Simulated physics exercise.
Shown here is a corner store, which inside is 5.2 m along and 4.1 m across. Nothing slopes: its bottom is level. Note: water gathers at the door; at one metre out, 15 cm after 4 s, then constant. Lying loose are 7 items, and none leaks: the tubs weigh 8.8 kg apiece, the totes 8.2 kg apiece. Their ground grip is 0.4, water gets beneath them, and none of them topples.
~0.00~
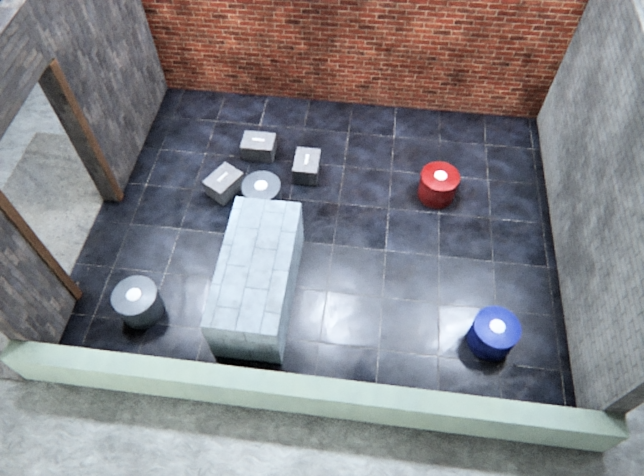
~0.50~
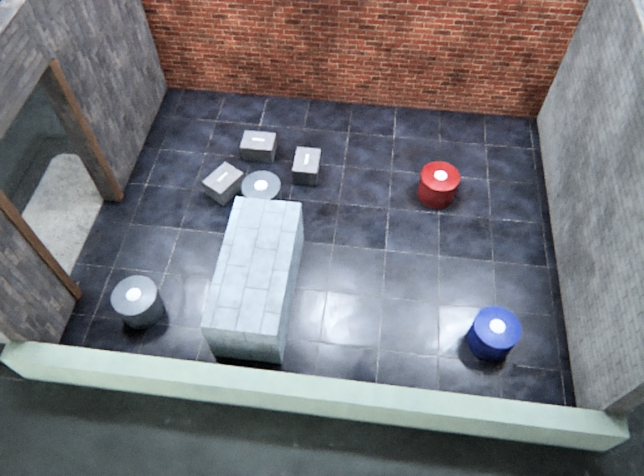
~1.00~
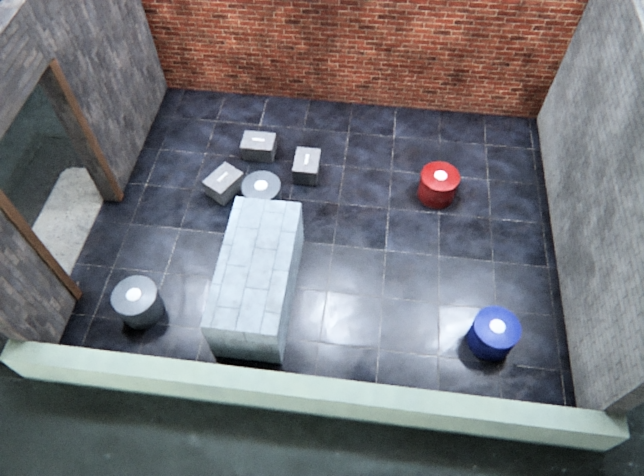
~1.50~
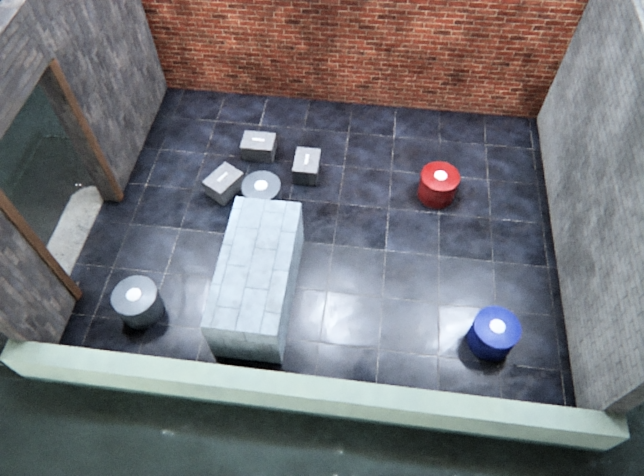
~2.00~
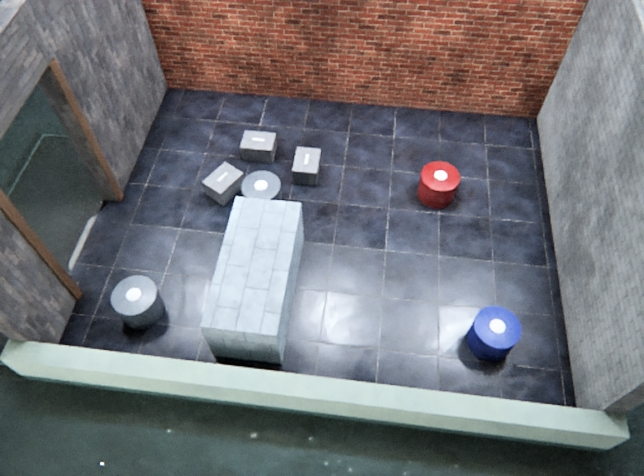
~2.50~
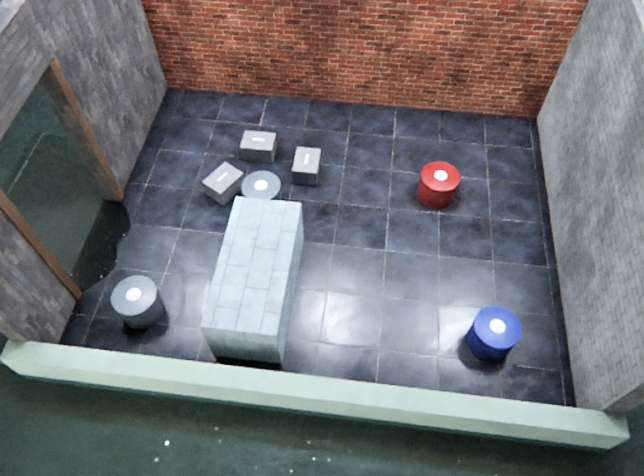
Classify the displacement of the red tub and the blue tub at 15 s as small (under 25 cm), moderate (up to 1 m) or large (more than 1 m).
Red tub - small; blue tub - small.
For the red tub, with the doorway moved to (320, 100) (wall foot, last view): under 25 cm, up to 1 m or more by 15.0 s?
Then the red tub barely shifts.
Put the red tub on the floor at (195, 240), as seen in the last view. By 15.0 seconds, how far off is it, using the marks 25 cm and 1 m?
It travels far.
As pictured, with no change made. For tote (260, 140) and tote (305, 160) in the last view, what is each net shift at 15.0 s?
100 cm, 150 cm.
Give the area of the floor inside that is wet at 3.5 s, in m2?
I'd put it close to 1.5 m2.
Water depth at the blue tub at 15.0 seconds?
Roughly 5 cm.
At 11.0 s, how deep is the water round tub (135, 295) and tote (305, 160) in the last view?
Depth approx. 8 cm / 4 cm.
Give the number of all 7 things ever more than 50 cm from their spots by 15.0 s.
Answer: 5.
After 3.5 s the red tub is near (441, 176), 0.0 m from its start, aground; the blue tub is near (498, 327), 0.0 m from its start, aground; 0 afloat.
After 6.8 s the red tub is near (441, 176), 0.0 m from its start, aground; the blue tub is near (498, 327), 0.0 m from its start, aground; 1 afloat.
After 11.0 s the red tub is near (441, 176), 0.0 m from its start, aground; the blue tub is near (498, 327), 0.0 m from its start, aground; 1 afloat.
After 15.0 s the red tub is near (445, 175), 0.0 m from its start, aground; the blue tub is near (497, 328), 0.0 m from its start, aground; 1 afloat.
